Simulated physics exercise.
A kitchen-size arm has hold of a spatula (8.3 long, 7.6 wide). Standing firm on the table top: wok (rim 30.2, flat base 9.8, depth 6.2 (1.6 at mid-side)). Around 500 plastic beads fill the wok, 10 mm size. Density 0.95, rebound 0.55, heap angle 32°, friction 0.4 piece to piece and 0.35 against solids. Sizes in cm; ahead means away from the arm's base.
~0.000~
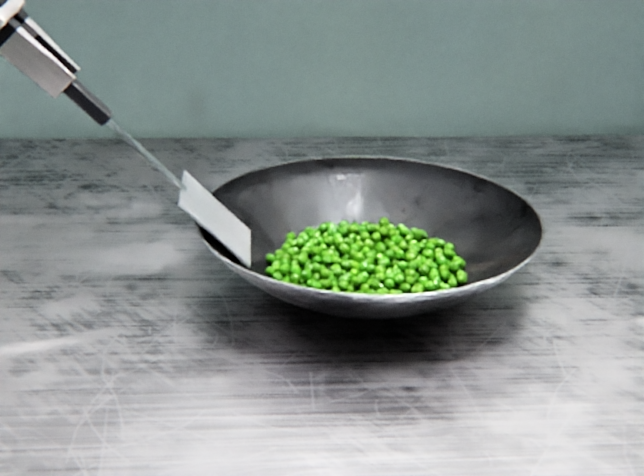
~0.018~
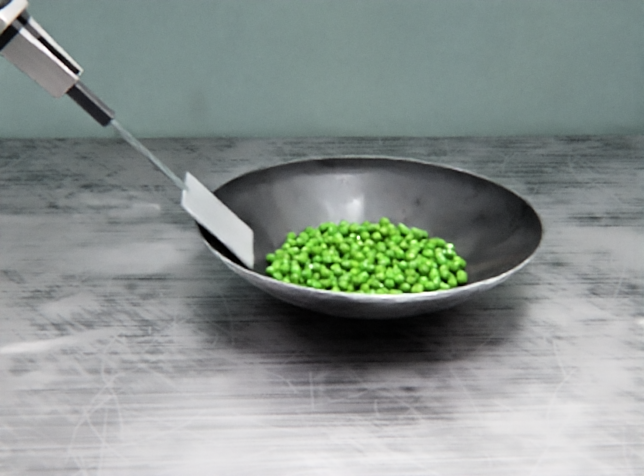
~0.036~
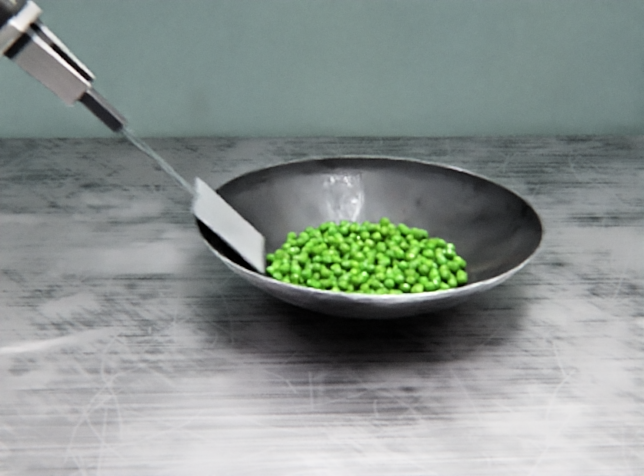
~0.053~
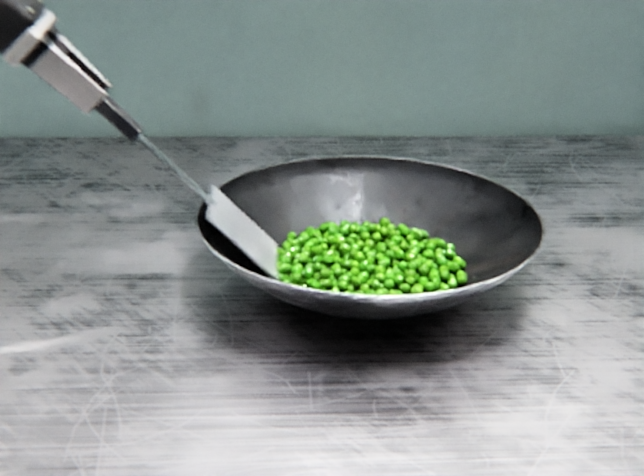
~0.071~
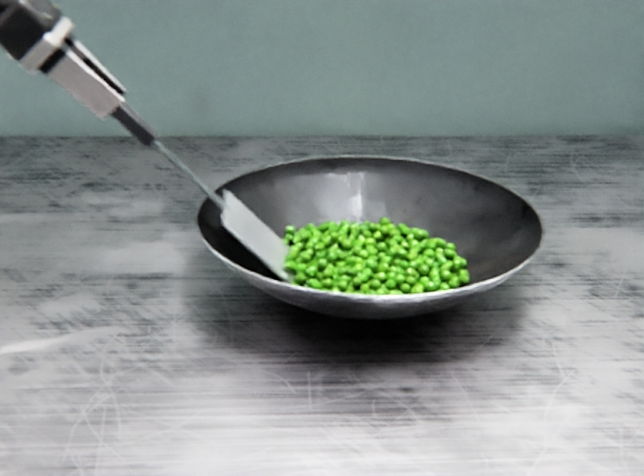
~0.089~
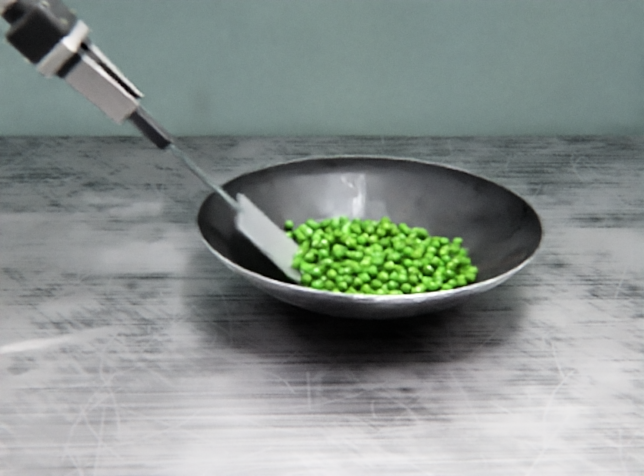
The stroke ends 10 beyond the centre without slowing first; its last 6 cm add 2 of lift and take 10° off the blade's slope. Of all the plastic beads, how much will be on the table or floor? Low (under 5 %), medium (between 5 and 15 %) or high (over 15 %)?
On the table or floor the share is medium, between 5 and 15 %.
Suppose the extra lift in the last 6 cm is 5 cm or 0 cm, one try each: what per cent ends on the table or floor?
Some 5 and 5 per cent.
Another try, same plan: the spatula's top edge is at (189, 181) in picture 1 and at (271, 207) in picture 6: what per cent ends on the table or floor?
Some 20 per cent.
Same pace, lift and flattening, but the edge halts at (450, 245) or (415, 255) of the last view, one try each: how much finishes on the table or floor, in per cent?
Some 0 and 0 per cent.
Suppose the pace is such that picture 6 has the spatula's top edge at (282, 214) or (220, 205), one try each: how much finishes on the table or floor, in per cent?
Some 30 and 0 per cent.
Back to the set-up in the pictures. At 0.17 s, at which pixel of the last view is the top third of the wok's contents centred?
Around (412, 254).
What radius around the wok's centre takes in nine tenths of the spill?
Roughly 30 cm.
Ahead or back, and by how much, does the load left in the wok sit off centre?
Some 4.0 cm ahead.
After 0.17 s, sloping 46°, highest piece 4 above the table; 500 in the wok.
After 0.25 s, sloping 43°, highest piece 6 above the table; 500 in the wok.
After 0.49 s, sloping 36°, highest piece 8 above the table; 458 in the wok, 37 on the table or floor, 5 on the blade or in flight.
After 1.54 s, sloping 36°, highest piece 5 above the table; 458 in the wok, 42 on the table or floor.
At rest, 458 in the wok, 42 on the table or floor. That is 8 % on the table or floor.
